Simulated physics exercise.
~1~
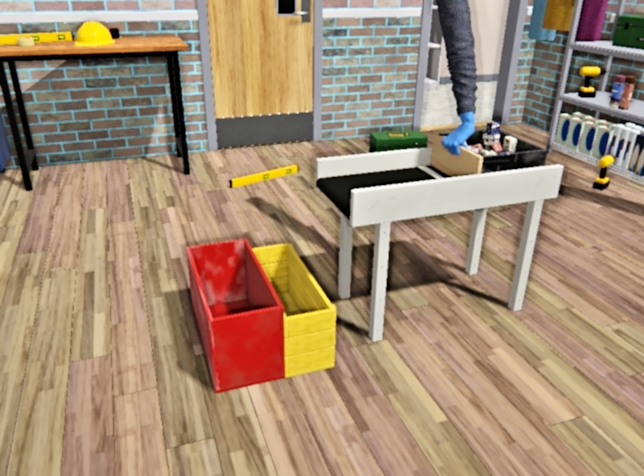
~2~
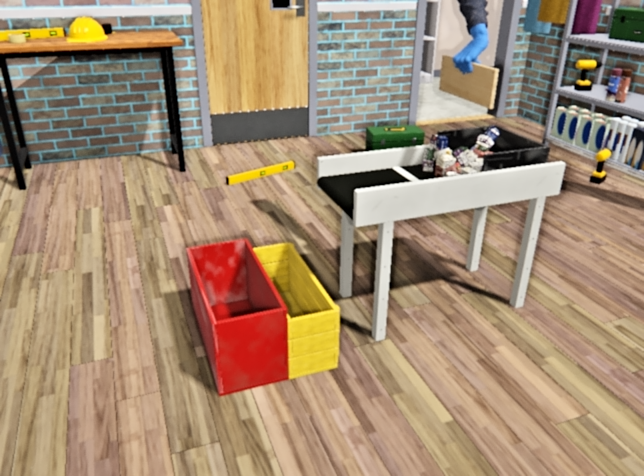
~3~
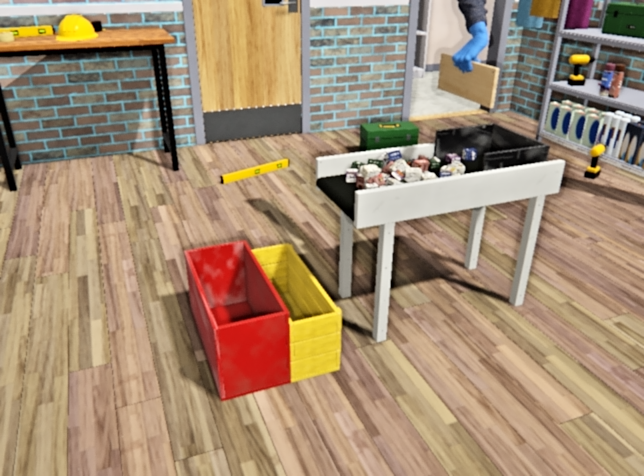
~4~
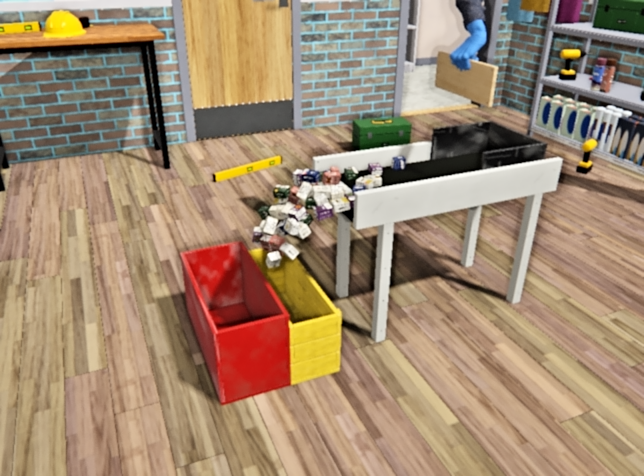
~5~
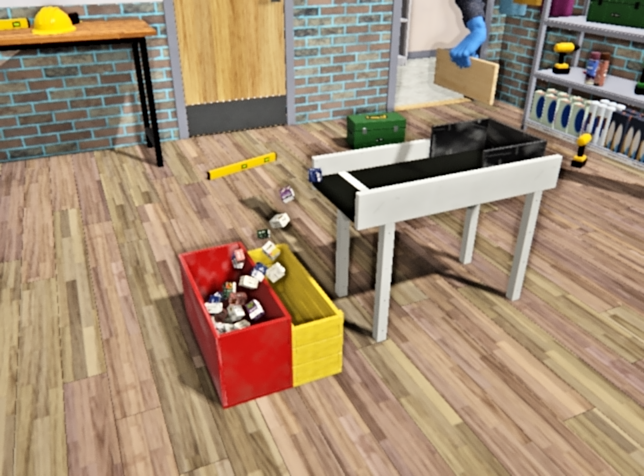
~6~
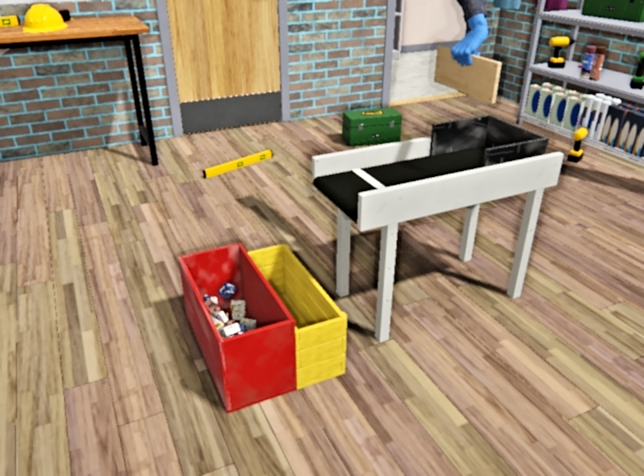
In a brick-walled workshop, a blue-gloved hand lifts a wooden board from in front of a black pen, and a heap of small cartons rides left along a white-sided belt, spills off its end, passes over the yellow bin and lands in the red box.
